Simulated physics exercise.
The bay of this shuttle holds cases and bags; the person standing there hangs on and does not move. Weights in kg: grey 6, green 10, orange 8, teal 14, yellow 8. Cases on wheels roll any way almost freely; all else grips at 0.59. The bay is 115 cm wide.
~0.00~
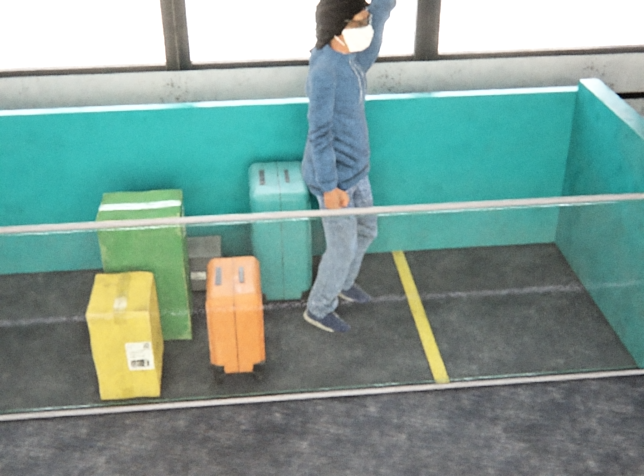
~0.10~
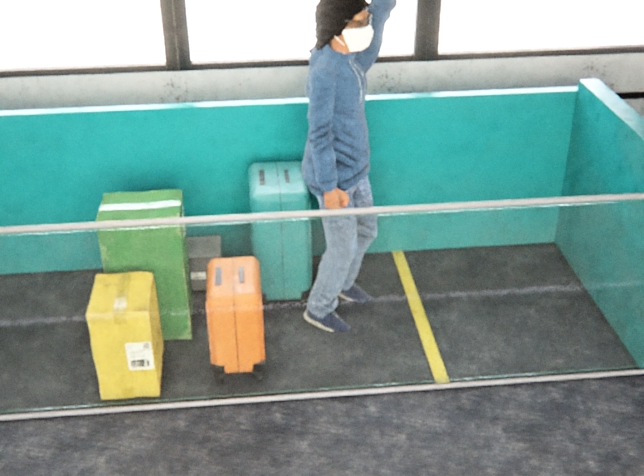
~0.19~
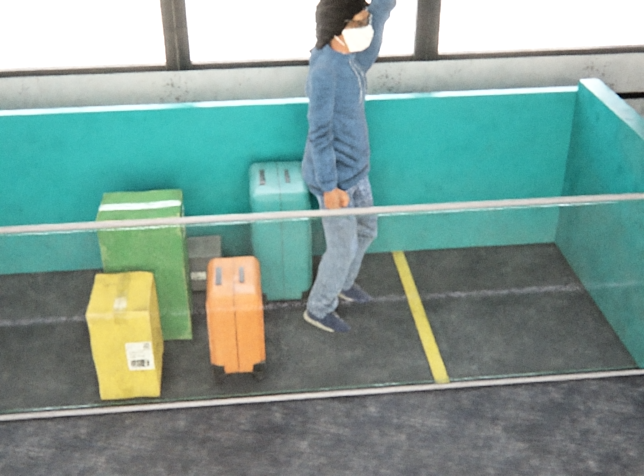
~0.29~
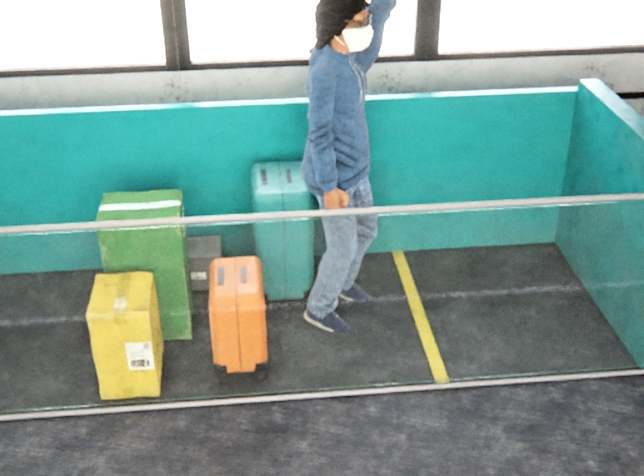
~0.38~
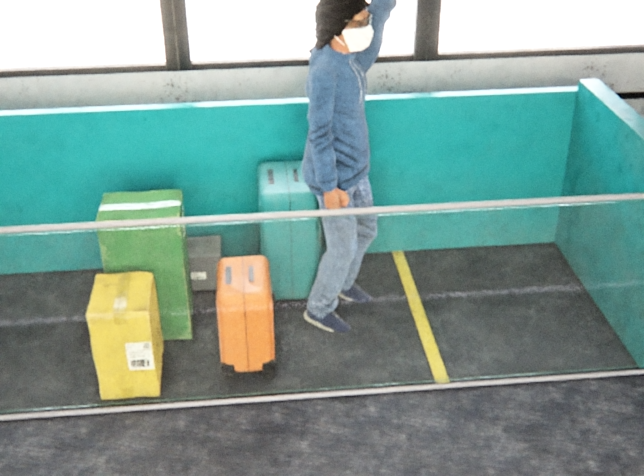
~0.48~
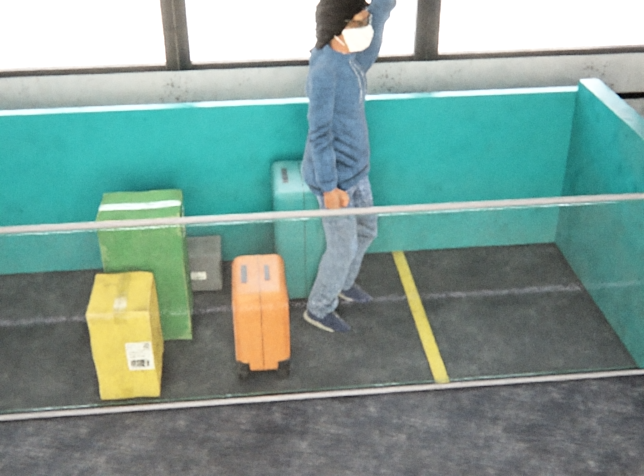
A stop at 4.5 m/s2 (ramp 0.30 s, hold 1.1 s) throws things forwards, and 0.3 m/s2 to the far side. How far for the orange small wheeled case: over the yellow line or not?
The orange small wheeled case crosses the yellow line.
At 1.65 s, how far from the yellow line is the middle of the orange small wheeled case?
Some 75 cm past it.
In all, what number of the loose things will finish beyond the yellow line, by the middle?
1 of them.
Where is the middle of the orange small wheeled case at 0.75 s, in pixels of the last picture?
At about (326, 321).
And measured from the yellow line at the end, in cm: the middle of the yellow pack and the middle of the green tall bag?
Yellow pack 140 short, green tall bag 130 short.
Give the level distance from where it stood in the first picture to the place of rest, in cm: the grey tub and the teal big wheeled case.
About: Grey tub 0, teal big wheeled case 20.
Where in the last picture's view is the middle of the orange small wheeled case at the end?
Around (606, 304).
After 0.75 s the orange small wheeled case is 50 cm short of the yellow line, tilted 0°, near (326, 321) in the last picture's view.
After 1.15 s the orange small wheeled case is 15 cm past the yellow line, tilted 0°, near (465, 300) in the last picture's view; the teal big wheeled case 48 cm short of the yellow line, tilted 0°.
After 1.65 s the orange small wheeled case is 77 cm past the yellow line, tilted 0°, near (602, 302) in the last picture's view.
When all is still (2.2 s), grey tub stops short of the yellow line; green tall bag stops short of the yellow line; orange small wheeled case crosses the yellow line; teal big wheeled case stops short of the yellow line; yellow pack stops short of the yellow line.
